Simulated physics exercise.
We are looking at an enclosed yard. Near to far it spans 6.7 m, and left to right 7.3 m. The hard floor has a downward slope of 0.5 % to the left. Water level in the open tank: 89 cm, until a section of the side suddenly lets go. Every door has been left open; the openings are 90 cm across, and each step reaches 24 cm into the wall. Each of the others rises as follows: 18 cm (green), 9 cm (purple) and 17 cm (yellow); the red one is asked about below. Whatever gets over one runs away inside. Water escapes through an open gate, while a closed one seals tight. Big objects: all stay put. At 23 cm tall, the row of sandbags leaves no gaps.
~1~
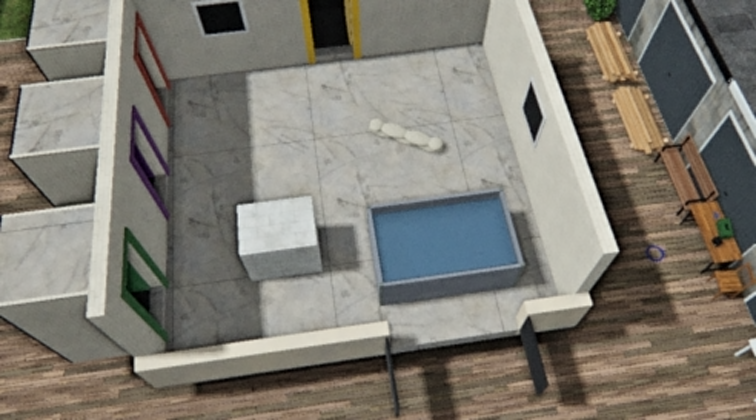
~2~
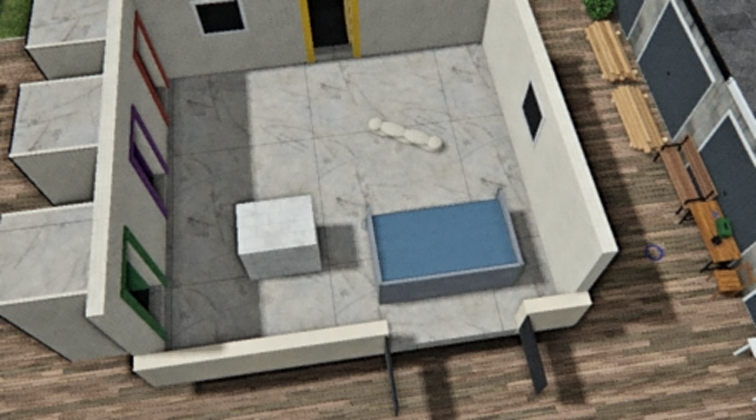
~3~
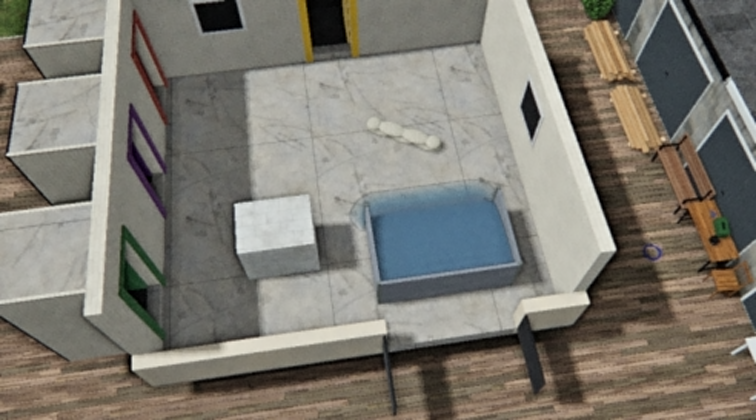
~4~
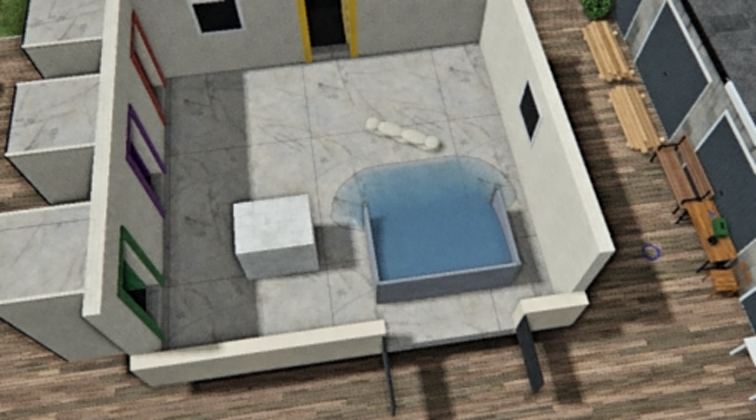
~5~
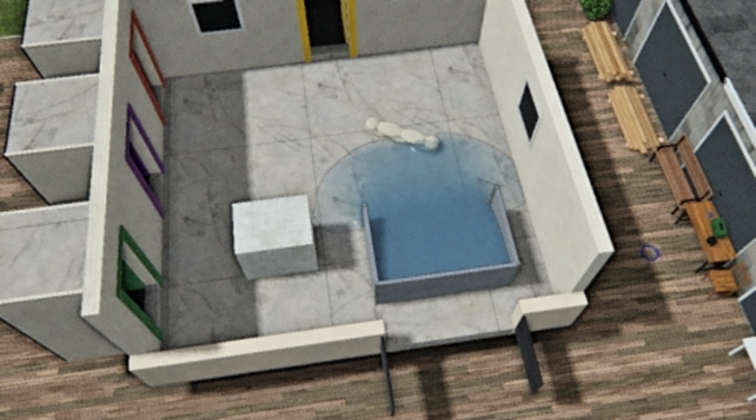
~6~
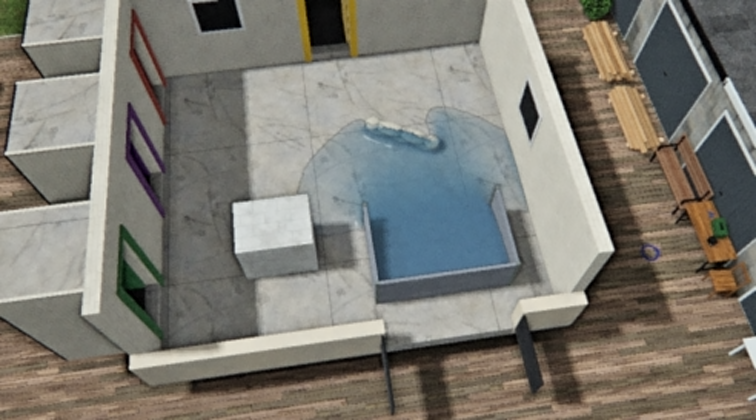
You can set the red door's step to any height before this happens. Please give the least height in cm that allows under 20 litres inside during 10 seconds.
It would have to be roughly 30 cm high.
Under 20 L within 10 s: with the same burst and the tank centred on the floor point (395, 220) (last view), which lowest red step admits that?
Close to 35 cm would do it.
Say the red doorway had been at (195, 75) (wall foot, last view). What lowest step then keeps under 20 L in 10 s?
Minimum: Close to 22 cm.
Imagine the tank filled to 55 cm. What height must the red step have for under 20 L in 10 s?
You'd need a step of close to 15 cm.
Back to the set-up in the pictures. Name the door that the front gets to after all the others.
The answer is the green door.
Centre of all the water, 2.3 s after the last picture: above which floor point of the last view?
(367, 126).
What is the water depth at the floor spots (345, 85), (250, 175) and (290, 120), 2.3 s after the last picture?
Approx. 8 / 3 / 6 cm.
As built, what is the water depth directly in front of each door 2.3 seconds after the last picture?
In cm: Green 0, purple 0, red 30, yellow 18.
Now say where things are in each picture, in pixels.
The open tank at (443, 237) is whole and still, 89 cm deep; the red door at (154, 76) is dry, in the first picture.
The front is at a hidden place, 0.3 m from the gap on the far side; 0.6 m2 of floor is wet, 89 cm left at the back, in the second picture.
The front is at (367, 198), 0.7 m from the gap on the far side; 2.0 m2 of floor is wet, 80 cm left at the back, in the third picture.
The gap is on the far side, the front 1.4 m out at (379, 168); the back of the open tank holds 76 cm, in the fourth picture.
Water pours out on the far side and has run 2.0 m, to (371, 145); about 12 cm deep outside, 72 cm at the back, in the fifth picture.
The front is at (435, 112), 2.7 m from the gap on the far side; 9.4 m2 of floor is wet, 62 cm left at the back; the red door at (150, 73), 6.5 m from the gap, is still 3.7 m from the nearest water, in the sixth picture.
Then, 0.7 s after the last picture water covers 45 % of the floor, deepest (48 cm) near (412, 147); it has not reached the red door.
Then, 2.3 s after the last picture water covers 55 % of the floor, deepest (41 cm) near (173, 77); 30 cm at the red door, 24 litres in over its 12 cm step.
Then, 9.3 s after the last picture water covers 95 % of the floor, deepest (15 cm) near (162, 318); 9 cm at the red door, 241 litres in over its 12 cm step.
At the red door as built, the water peaked near 32 cm, 2.7 s after the last picture.
With a step of 28 cm, 29 litres would have come in within the 10 s; with 32.5 cm, 14 litres. So under 20 litres takes about 30 cm.
